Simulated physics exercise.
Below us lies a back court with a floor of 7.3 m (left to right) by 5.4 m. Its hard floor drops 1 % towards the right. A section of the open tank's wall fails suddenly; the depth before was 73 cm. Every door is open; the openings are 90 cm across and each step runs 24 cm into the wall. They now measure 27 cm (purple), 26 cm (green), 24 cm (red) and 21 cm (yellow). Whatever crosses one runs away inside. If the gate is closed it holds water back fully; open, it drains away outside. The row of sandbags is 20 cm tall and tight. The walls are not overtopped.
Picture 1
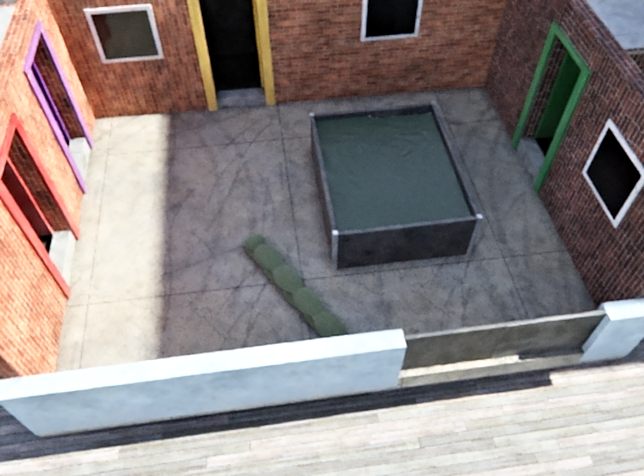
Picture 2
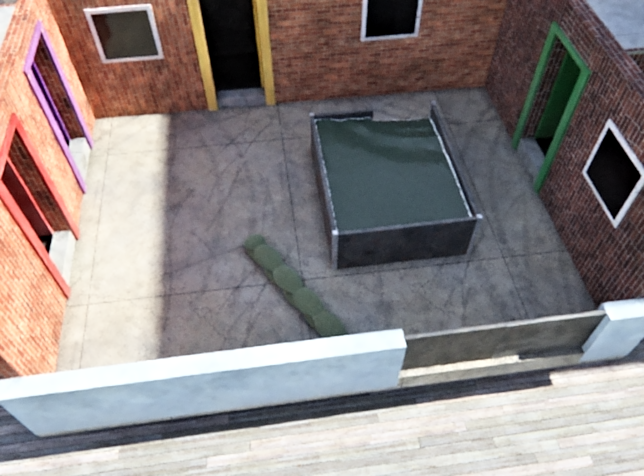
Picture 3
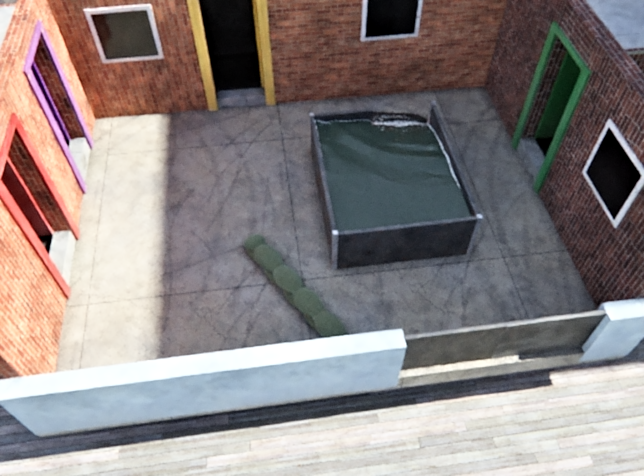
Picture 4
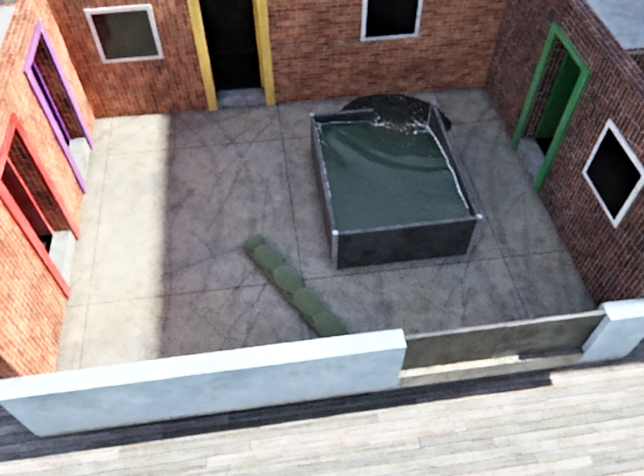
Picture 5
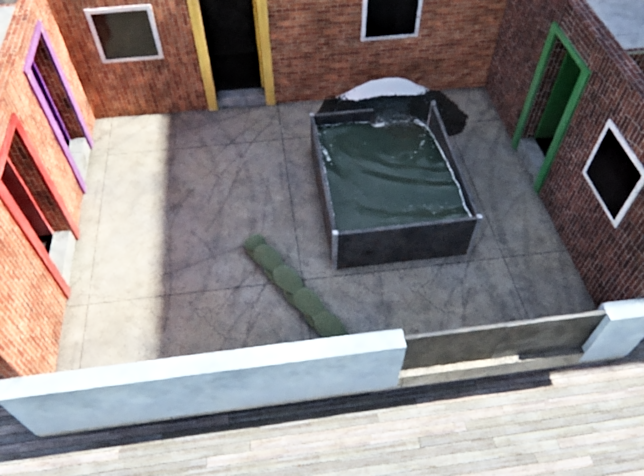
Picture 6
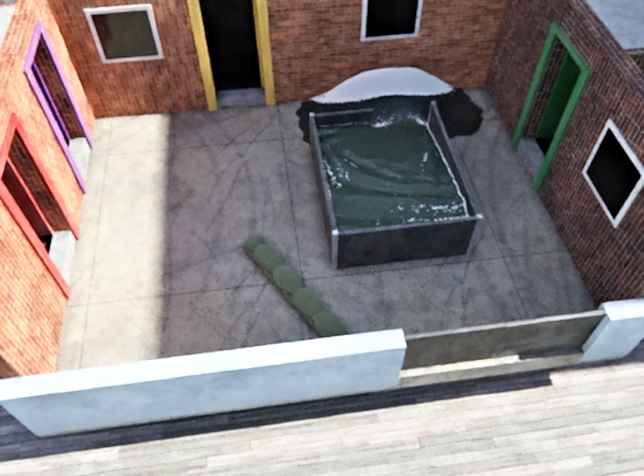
Water in the open tank sloshed and dropped away from its rim, then poured out through the far side, spreading in a dark, white-topped patch across the courtyard floor behind it.
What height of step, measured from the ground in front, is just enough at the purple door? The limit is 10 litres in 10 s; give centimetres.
About 12.5 cm.
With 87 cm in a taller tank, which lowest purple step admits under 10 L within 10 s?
Then roughly 17 cm.
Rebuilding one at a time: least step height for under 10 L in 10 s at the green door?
Roughly 8.0 cm at green.
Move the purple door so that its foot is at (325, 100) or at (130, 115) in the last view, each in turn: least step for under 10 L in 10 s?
Roughly 24 and 9.5 cm.
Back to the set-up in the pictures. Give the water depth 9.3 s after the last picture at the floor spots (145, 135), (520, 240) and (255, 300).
About 9, 14 and 11 cm.
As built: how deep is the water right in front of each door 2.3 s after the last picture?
In cm: Purple 16, green 12, red 0, yellow 6.
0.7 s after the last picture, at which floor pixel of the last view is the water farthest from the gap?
Near (226, 114).
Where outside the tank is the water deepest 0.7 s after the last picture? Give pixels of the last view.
Near (483, 92).
Then, 0.7 s after the last picture water covers 10 % of the floor, deepest (62 cm) near (483, 92); it has not reached the purple door.
Then, 2.3 s after the last picture water covers 55 % of the floor, deepest (40 cm) near (474, 92); 16 cm at the purple door, 0 litres in over its 27 cm step.
Then, 9.3 s after the last picture water covers 95 % of the floor, deepest (16 cm) near (348, 273); 8 cm at the purple door, 0 litres in over its 27 cm step.
At the purple door as built, the water peaked near 20 cm, 2.5 s after the last picture.
Run again over the same 10 s with other heights there, 18 litres in over 11 cm, 4 litres over 15 cm. The limit of 10 litres is kept from about 12.5 cm up.
